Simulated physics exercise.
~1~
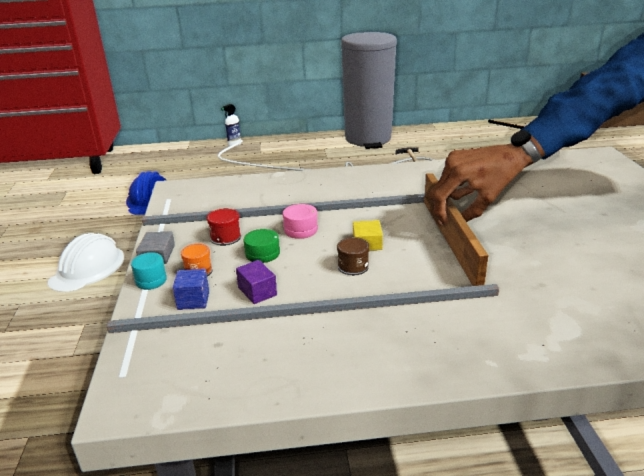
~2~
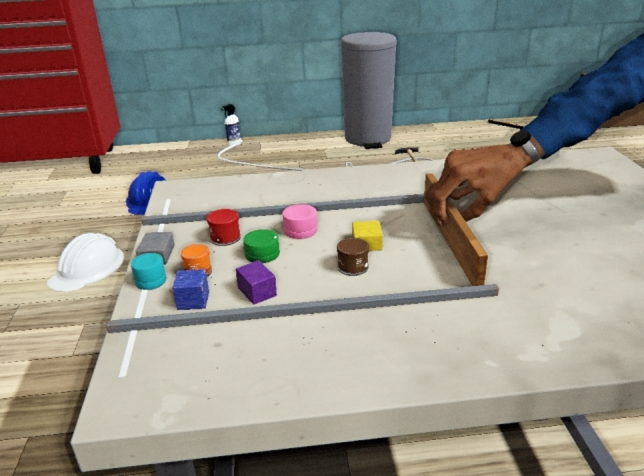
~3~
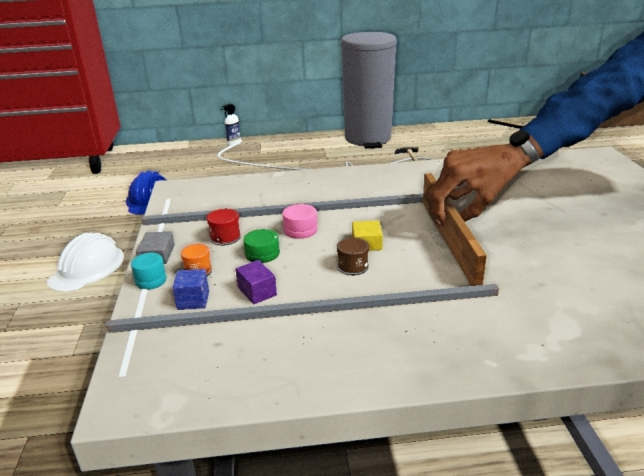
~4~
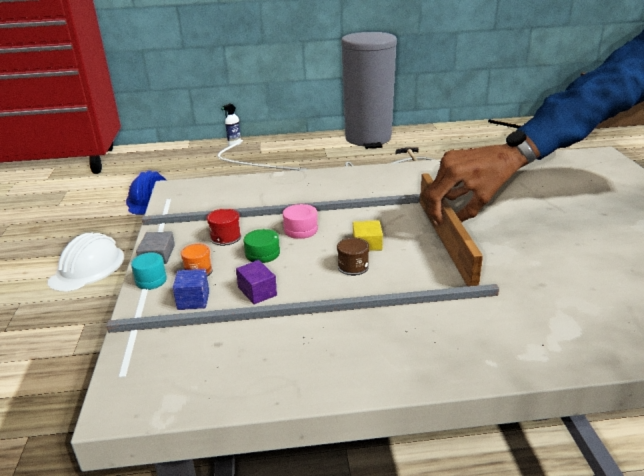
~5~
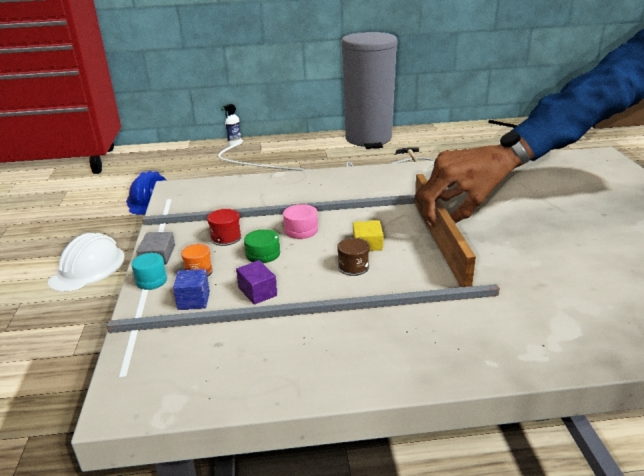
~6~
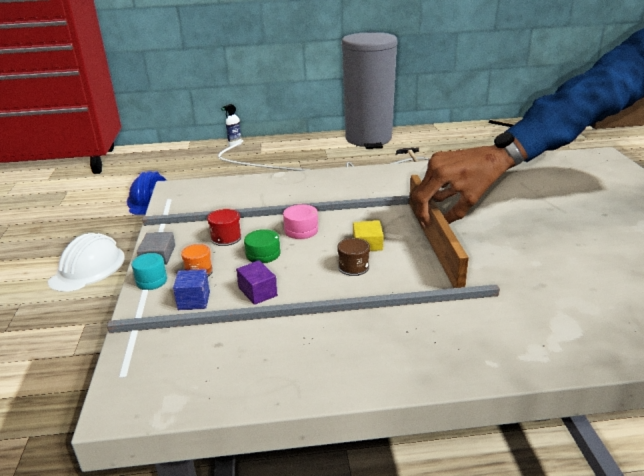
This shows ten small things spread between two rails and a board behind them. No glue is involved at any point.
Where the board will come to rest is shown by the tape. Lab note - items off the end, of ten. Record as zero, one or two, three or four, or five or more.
The number of pieces cleared off the edge is going to be five or above.
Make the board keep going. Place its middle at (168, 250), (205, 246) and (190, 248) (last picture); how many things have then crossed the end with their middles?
In that order 6, 1 and 2.
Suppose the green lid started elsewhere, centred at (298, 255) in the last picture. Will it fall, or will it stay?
From that start the object does not stay.
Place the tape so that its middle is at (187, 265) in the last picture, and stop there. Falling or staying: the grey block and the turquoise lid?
Grey block down; turquoise lid down.
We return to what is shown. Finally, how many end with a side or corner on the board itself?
At rest, 4 are in contact.
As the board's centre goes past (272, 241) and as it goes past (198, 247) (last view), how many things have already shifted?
Well, it's 6 at the first one and 10 at the second.
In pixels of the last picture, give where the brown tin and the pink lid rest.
About (129, 276), and the other about (140, 234).
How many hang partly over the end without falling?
That would be 4.
Soon after, none off yet; grey block at rest near (157, 248); turquoise lid at rest near (150, 272); blue block at rest near (192, 290).
After that, none off yet; grey block tilting well over near (117, 262); turquoise lid displaced about its own width near (118, 274); blue block displaced well along near (129, 296).
In the end, the number that fall off is five or more; gone, green lid, red tin, orange pot, blue block, turquoise lid and grey block.
